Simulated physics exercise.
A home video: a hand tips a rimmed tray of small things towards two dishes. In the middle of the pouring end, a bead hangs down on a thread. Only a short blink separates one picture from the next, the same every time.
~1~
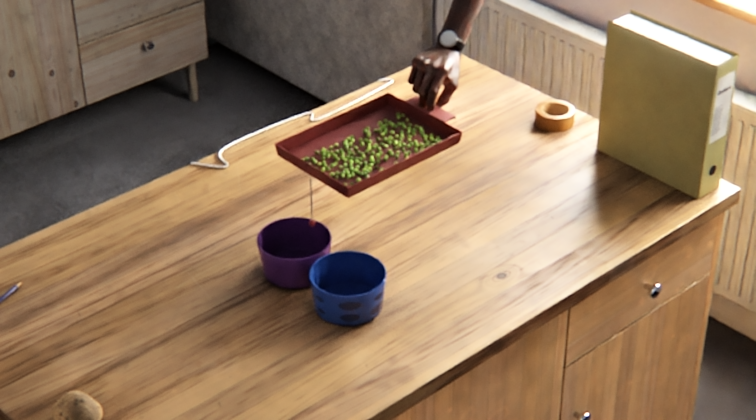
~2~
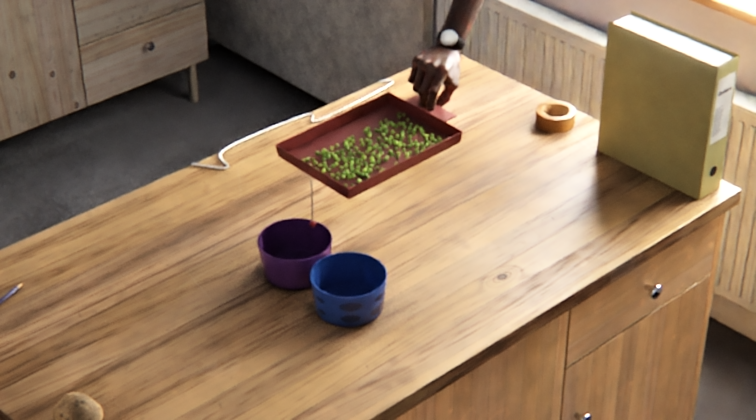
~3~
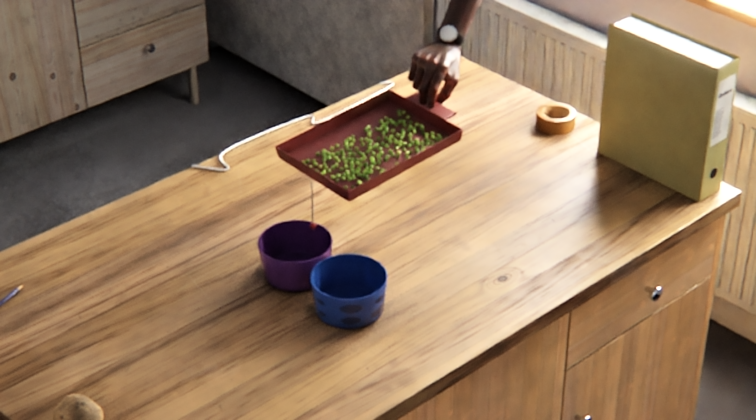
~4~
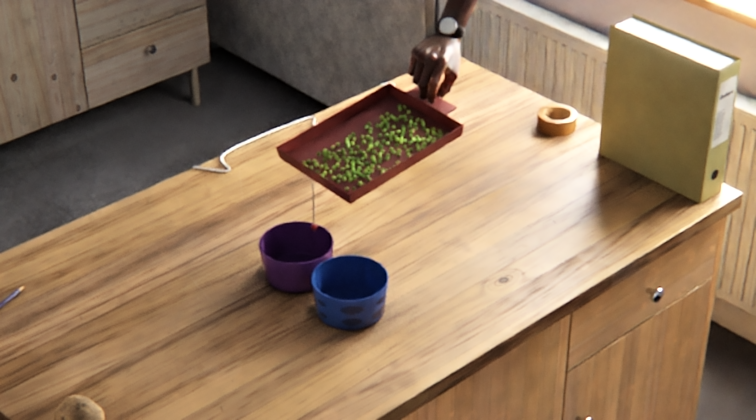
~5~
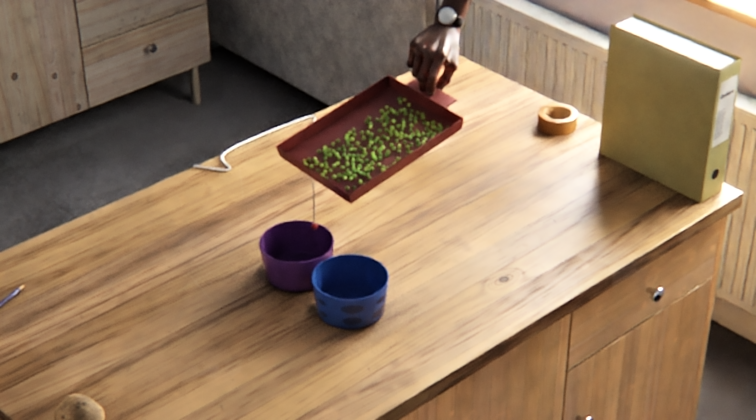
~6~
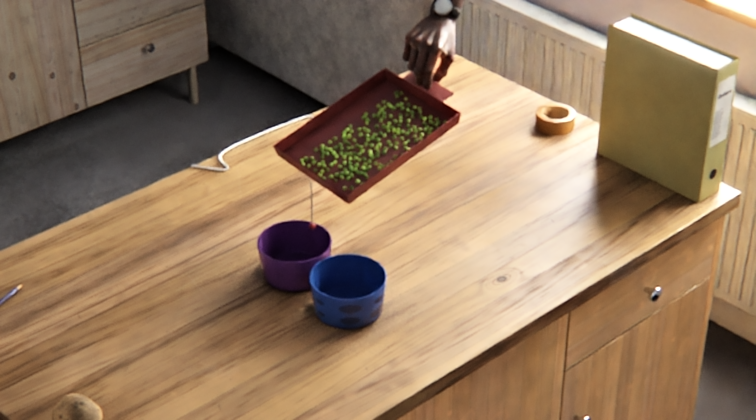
A dark red rimmed tray of small green pieces, held by a hand wearing a watch, starts nearly level above a purple dish and a blue dish on a wooden table. The hand gradually lifts its far end, tilting it slightly towards the dishes, while the pieces stay spread across it.
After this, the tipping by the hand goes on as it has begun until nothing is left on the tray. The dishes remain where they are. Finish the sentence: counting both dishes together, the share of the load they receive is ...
The share is greater than half.
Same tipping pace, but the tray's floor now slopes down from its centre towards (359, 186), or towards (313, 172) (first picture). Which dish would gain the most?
Record: Try 1, the dish at the right; try 2, the dish at the left.
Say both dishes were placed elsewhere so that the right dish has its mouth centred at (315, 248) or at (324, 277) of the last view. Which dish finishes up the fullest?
The right of the pair the first time, the right of the pair the second.
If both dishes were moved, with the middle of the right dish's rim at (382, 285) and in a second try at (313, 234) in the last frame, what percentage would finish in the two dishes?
About 90 per cent, then about 20 per cent.
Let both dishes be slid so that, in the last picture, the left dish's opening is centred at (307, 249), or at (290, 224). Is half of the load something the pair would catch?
So that's a greater portion the first time round, a greater portion the second.
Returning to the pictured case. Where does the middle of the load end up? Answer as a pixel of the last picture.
At about (327, 298), give or take.
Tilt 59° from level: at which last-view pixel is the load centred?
At about (340, 179).
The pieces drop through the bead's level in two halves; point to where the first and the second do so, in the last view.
The opening part goes through (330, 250); what follows goes through (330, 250).
Just after the last frame, tray tipped steeply; almost all on the tray; just a few in the right dish; just a few in the air.
A moment on, tray tipped right over; almost all on the tray; about a tenth in the right dish; just a few in the left dish; just a few outside both; just a few in the air.
Further on, tray tipped past a quarter turn; roughly half in the right dish; roughly a third in the left dish; about a tenth outside both.
When it is over, tray tipped past a quarter turn; roughly half in the right dish; roughly a third in the left dish; about a tenth outside both.
